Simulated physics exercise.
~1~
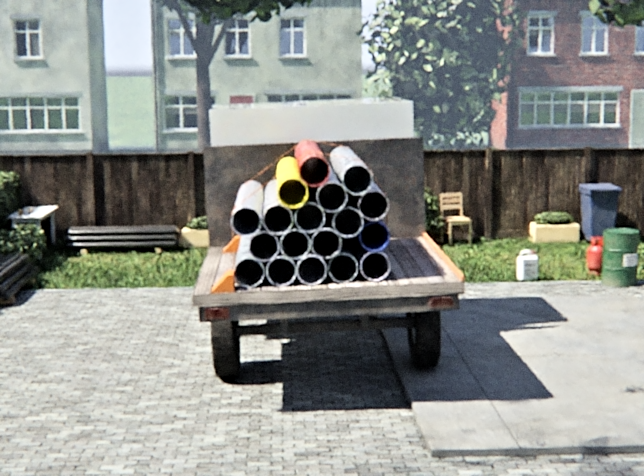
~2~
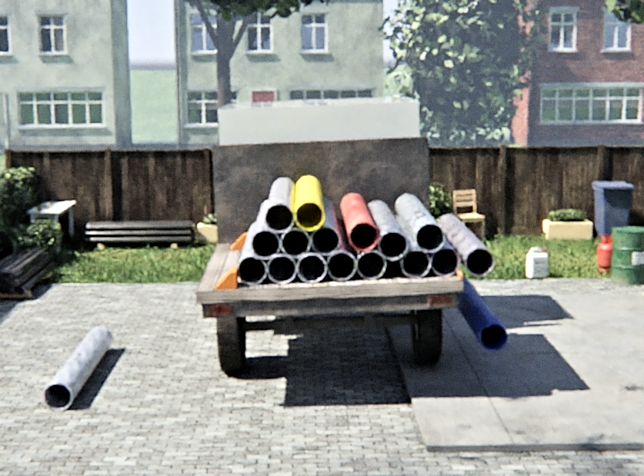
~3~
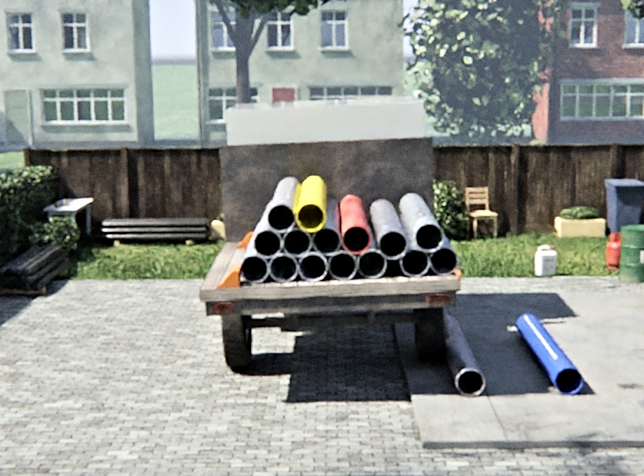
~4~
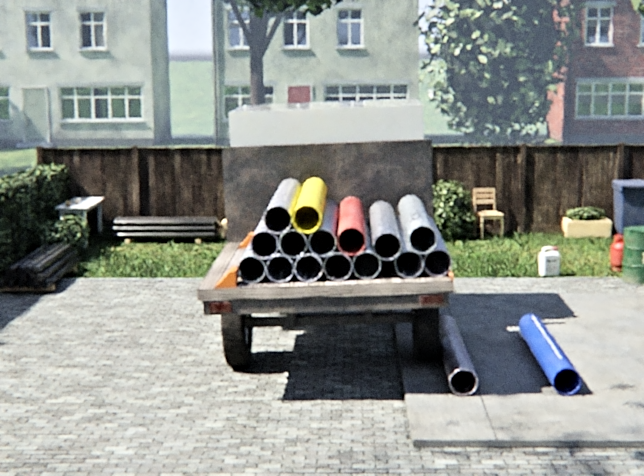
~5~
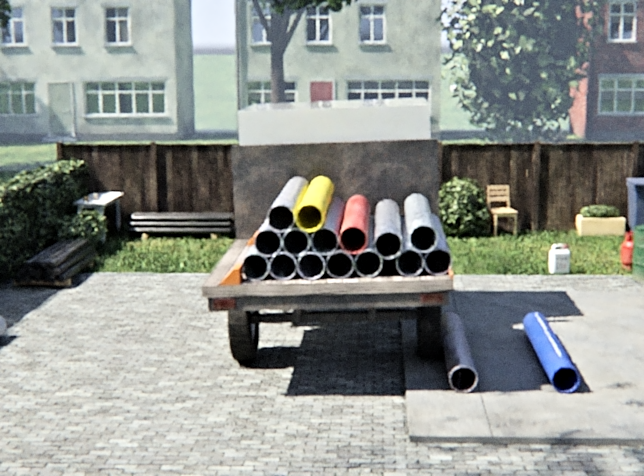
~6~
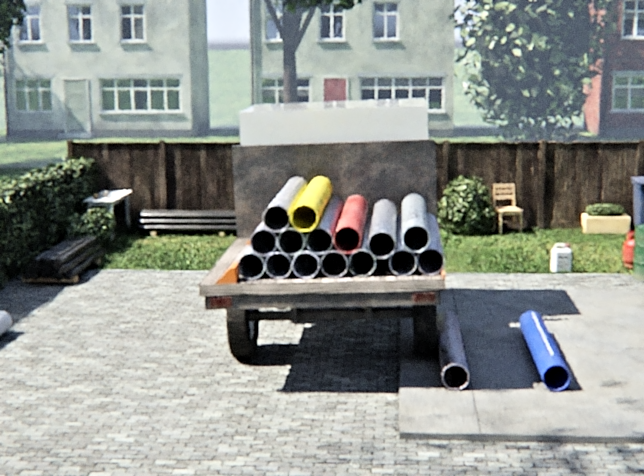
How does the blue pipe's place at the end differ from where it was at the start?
At the start the blue pipe is on the lorry's deck at the right side of the stack. By the end it lies on the concrete slab on the ground, to the right of the lorry.
A stack of hollow pipes, mostly grey with a yellow and a red one near the top and a blue one low on the right, sits on a flatbed lorry seen from its tail end in a paved yard, with a wooden fence and houses behind. The stack slumps and spreads across the deck, and a grey pipe ends up on the paving at left. The blue pipe drops off the right side, and another grey one lands there too. Both lie still on the slab, while yellow and red stay aboard, resting on other pipes.
